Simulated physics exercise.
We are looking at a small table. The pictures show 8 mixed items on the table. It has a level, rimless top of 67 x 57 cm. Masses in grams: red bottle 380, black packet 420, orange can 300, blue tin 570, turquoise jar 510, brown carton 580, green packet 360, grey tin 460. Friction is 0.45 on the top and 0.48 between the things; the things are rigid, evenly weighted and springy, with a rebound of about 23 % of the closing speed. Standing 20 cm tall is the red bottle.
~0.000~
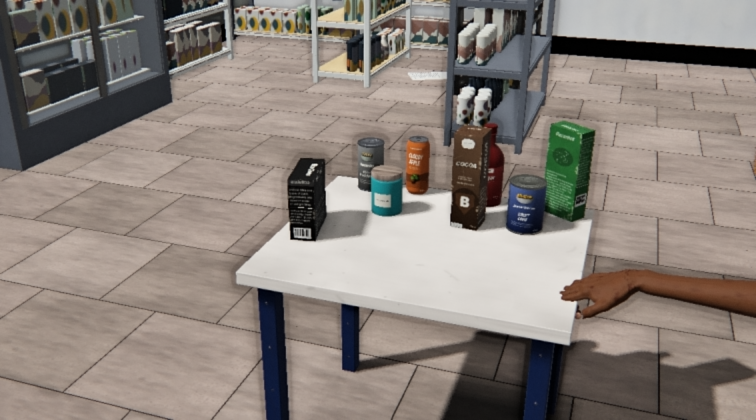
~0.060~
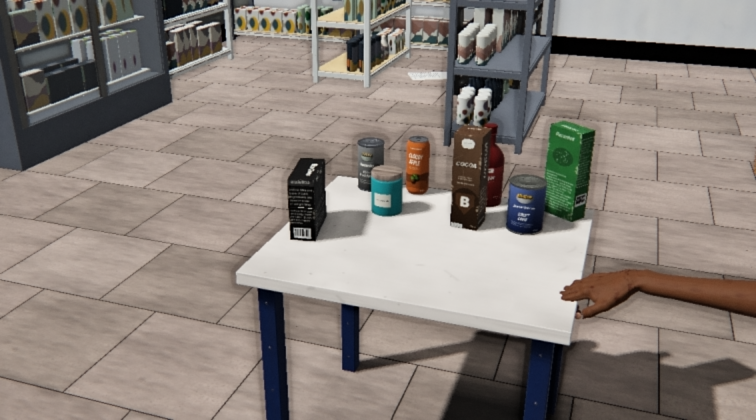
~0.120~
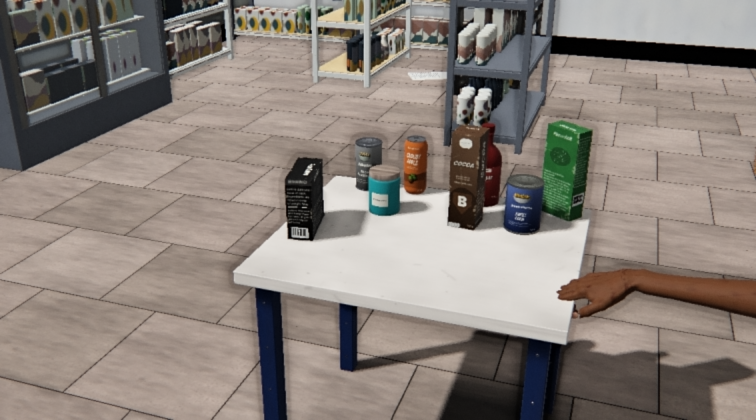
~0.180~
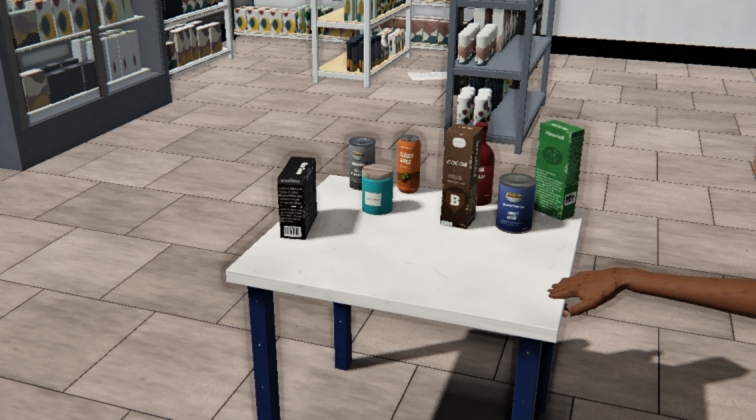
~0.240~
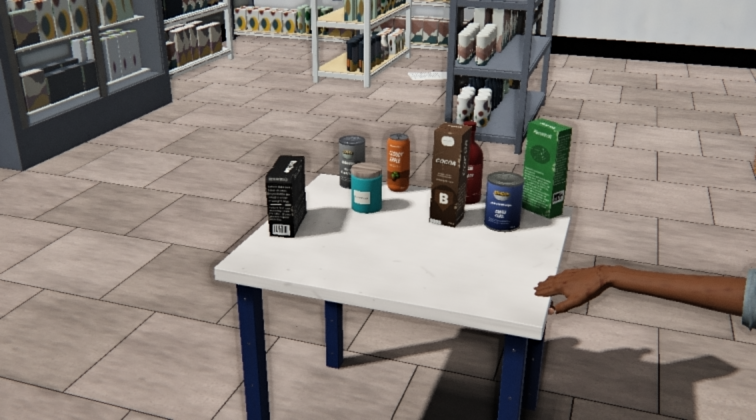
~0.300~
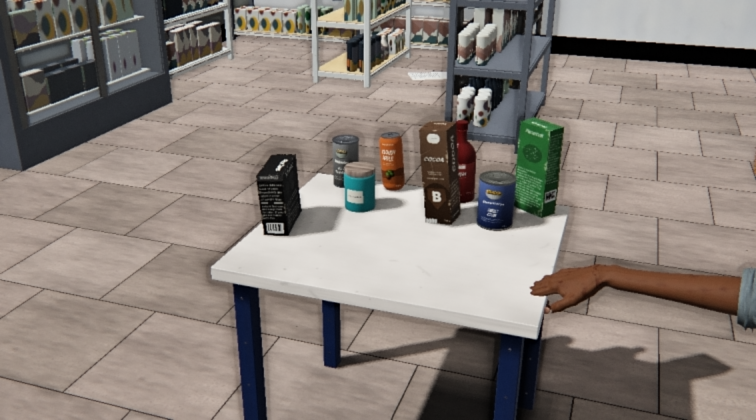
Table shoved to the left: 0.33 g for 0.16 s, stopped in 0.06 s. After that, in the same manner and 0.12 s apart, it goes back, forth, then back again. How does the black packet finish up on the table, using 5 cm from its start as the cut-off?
The black packet ends up past the cut-off.
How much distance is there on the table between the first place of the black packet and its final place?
I'd put it at about 10 centimetres.
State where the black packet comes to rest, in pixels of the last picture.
Around pixel (349, 217).
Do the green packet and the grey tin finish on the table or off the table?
Well, the green packet is out of bounds, and the grey tin is still in bounds.
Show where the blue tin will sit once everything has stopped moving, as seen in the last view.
At about (526, 205).
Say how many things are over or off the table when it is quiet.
5.
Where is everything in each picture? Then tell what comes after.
Black packet (308, 199), in the first frame.
Blue tin (526, 205); turquoise jar (387, 191), in the second frame.
Table shifted 1 cm; brown carton (468, 178); green packet (565, 171), in the third frame.
Table shifted 2 cm; grey tin (362, 163), in the fourth frame.
Table shifted 5 cm; orange can (399, 163); blue tin (504, 202), in the fifth frame.
Table shifted 6 cm; black packet (280, 194) leaning 3°; turquoise jar (360, 187), in the sixth frame.
After 0.60 s, brown carton leaning 55°; orange can leaning 19°; turquoise jar slid 2 cm.
After 1.00 s, table shifted 6 cm; green packet now off the table; black packet leaning 69° near (316, 204); red bottle leaning 75°.
After 1.20 s, table shifted 4 cm; black packet on its side near (328, 214); red bottle on its side; brown carton leaning 60°.
After 1.40 s, black packet on its side near (349, 217); red bottle on its side; orange can on its side.
At rest (2.0 s), off the table, green packet; tipped over on the table, red bottle, black packet, orange can and brown carton; the other 3 in place, give or take 5 cm. Seen from the same camera at the end, black packet near (349, 217).
